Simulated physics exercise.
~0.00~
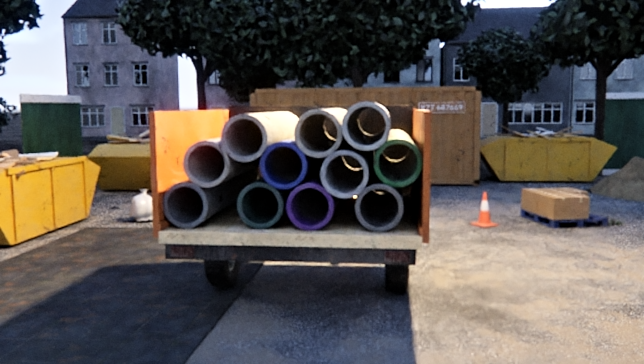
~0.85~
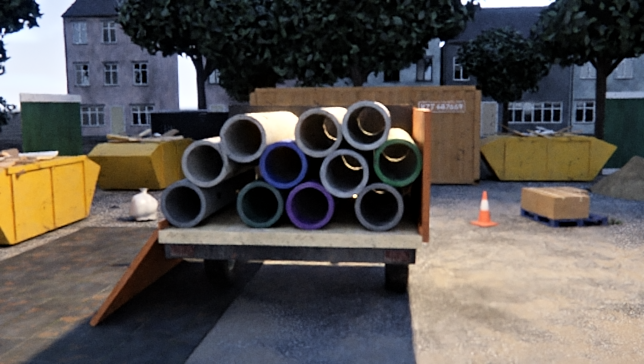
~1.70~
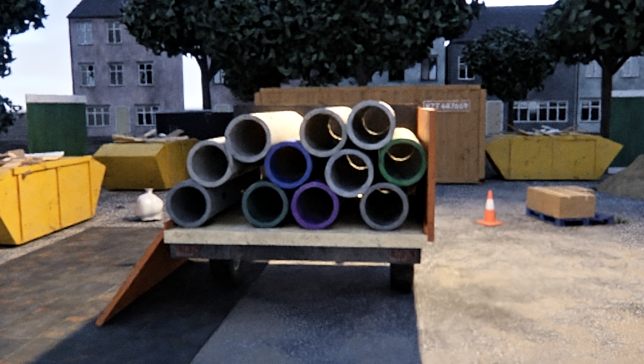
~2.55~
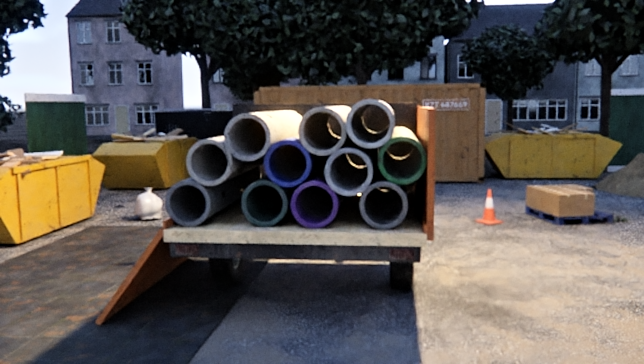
Concrete pipes stacked on a parked trailer staying put as the left drop side swings down, none rolling off the deck.
